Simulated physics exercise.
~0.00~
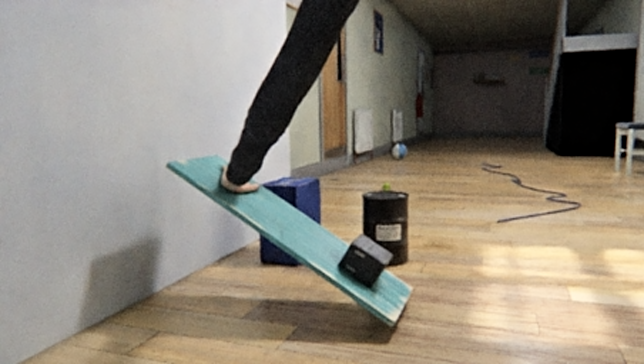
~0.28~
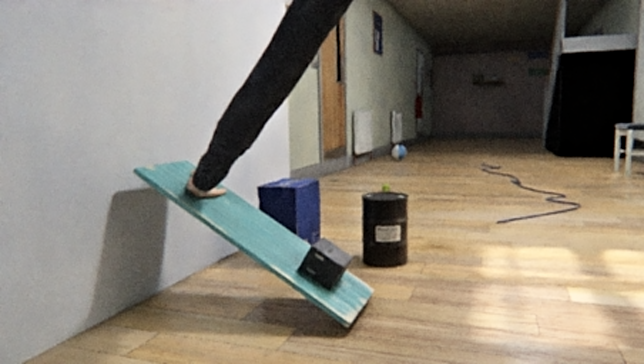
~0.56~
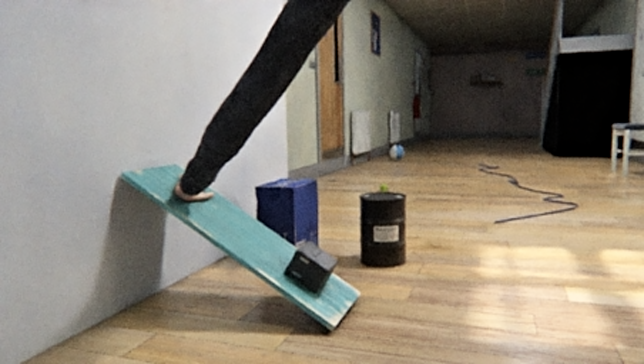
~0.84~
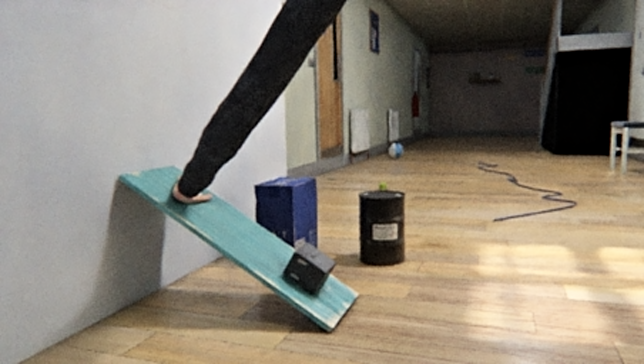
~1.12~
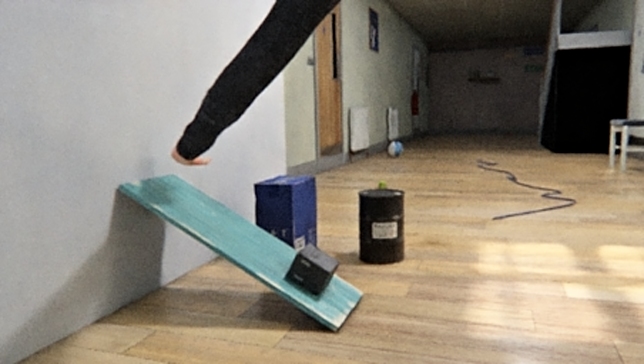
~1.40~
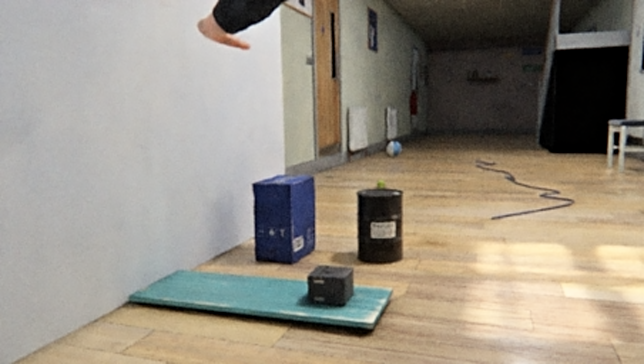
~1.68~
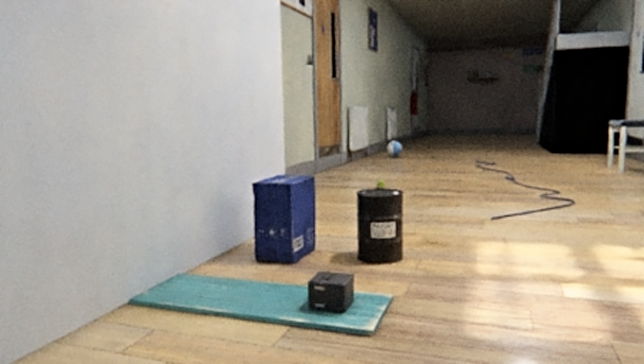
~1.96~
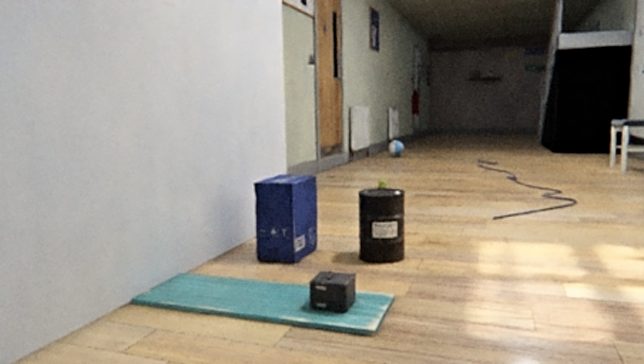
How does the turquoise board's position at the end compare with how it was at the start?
At the start the turquoise board was tilted in a leaning position with a hand on it. By the end it was no longer leaning and lay down on the floor.
